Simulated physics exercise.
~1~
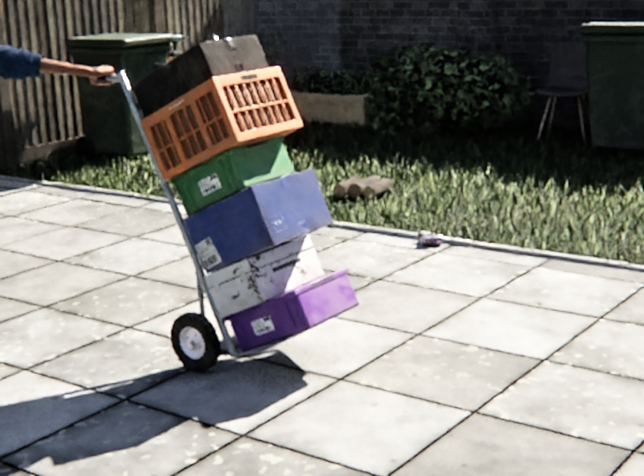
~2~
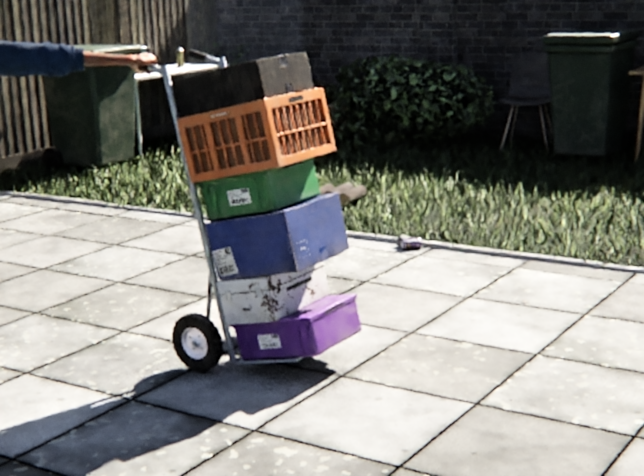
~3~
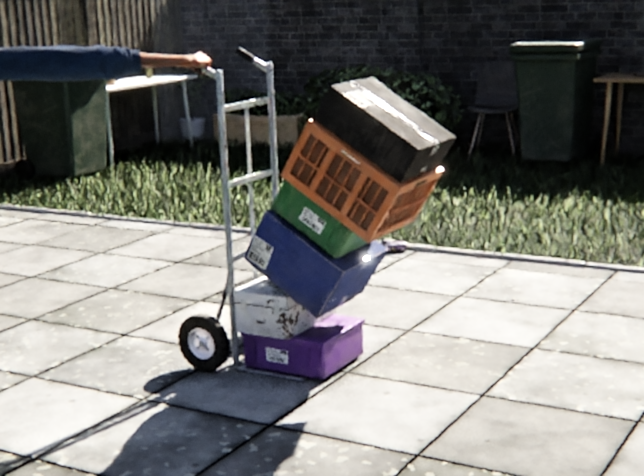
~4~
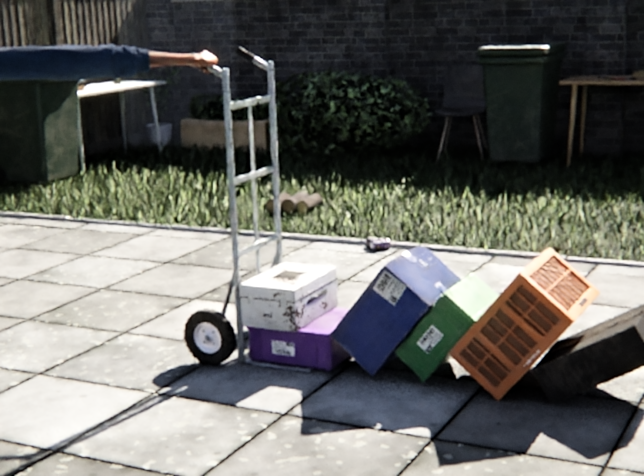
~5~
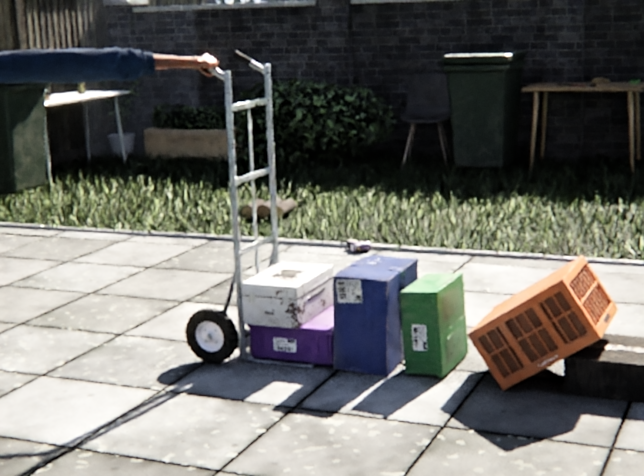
On a sunny patio, a hand tips a loaded sack truck upright and four boxes topple off rightward.
